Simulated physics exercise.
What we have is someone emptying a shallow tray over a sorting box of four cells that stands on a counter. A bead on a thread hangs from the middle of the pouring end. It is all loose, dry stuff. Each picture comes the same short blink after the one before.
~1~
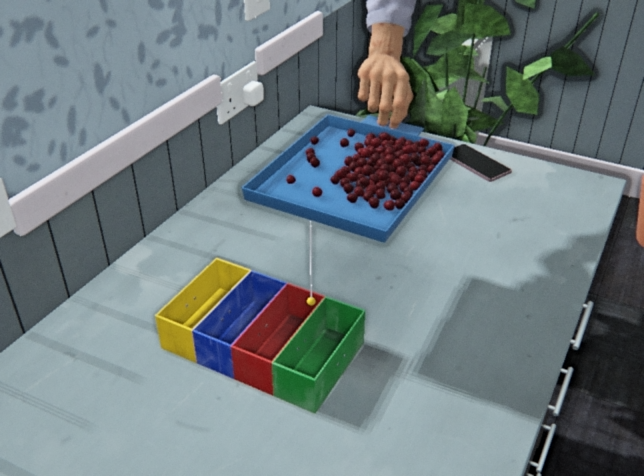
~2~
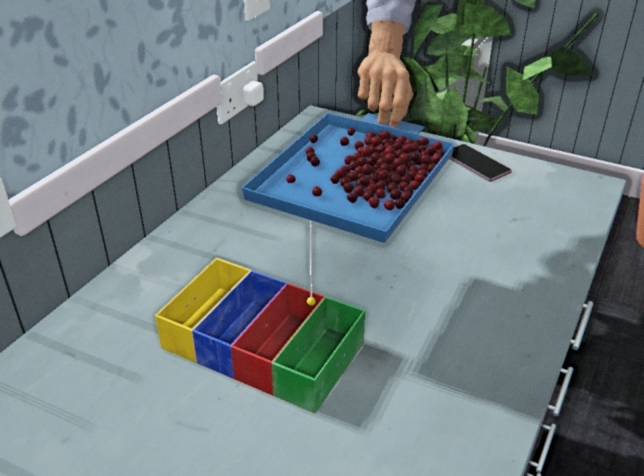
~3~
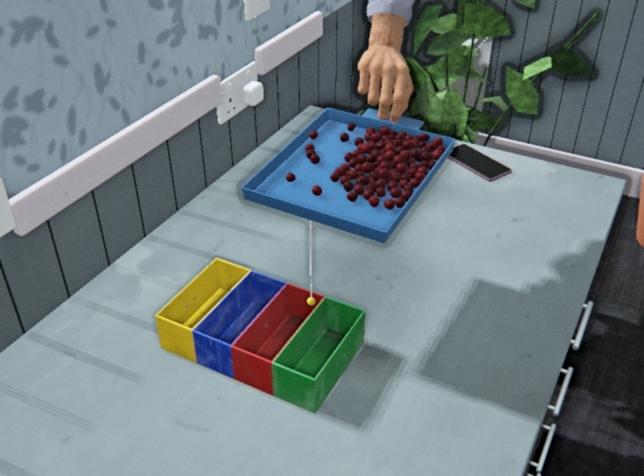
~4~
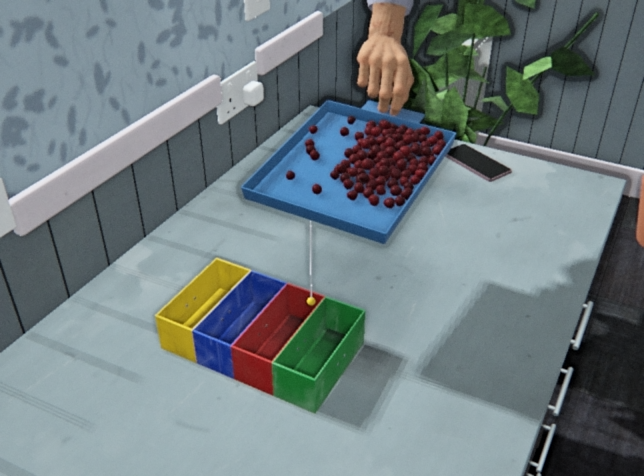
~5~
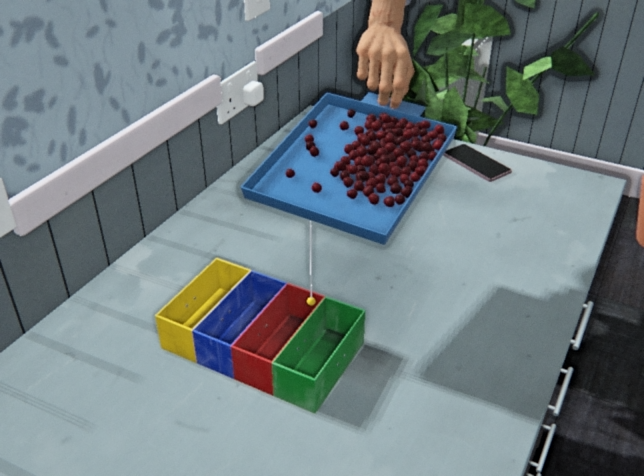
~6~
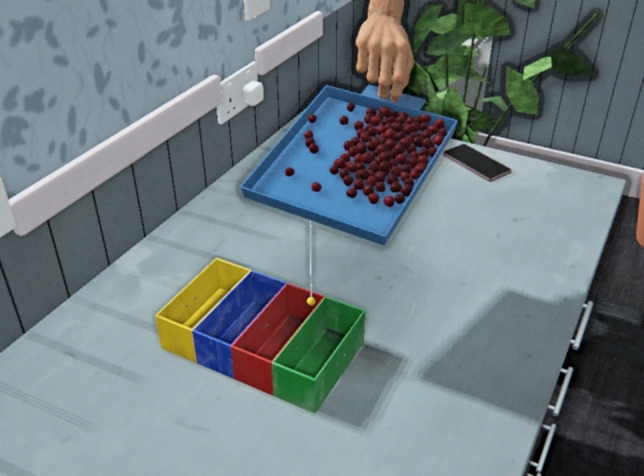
A hand held the far edge of a blue tray of dark red dried cherries above a box with yellow, blue, red and green cells, then slowly raised that edge, tilting the tray slightly.
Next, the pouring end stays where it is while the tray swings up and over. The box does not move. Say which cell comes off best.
Fullest: The green cell.
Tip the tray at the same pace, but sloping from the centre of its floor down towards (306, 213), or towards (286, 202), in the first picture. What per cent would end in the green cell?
First some 30, then 0 per cent.
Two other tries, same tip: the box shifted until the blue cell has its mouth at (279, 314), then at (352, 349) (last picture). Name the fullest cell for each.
At the first place the green cell, at the second that blue cell.
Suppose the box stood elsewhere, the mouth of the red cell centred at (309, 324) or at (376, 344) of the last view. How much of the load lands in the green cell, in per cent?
Near 40 % and 0 %.
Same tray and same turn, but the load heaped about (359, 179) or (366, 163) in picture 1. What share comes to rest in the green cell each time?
Roughly 40 per cent, and 30 per cent.
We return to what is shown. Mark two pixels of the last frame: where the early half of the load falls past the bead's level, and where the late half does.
At about (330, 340), then at (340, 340).
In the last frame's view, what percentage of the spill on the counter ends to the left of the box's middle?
It comes to 10 per cent or so.
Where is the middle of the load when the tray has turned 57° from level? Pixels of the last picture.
Roughly at (356, 187).
Soon after the last picture, tray tipped steeply; nearly all on the tray; a stray few in the green cell; a small part falling or outside the box.
A little later, tray tipped right over; nearly all on the tray; a stray few in the green cell; a small part falling or outside the box.
Later still, tray tipped past a quarter turn; about a third in the green cell; a small part in the red cell; a stray few in the blue cell; about half falling or outside the box.
At rest, tray tipped past a quarter turn; about a third in the green cell; a small part in the red cell; a stray few in the blue cell; none in the yellow cell; about half outside the box.
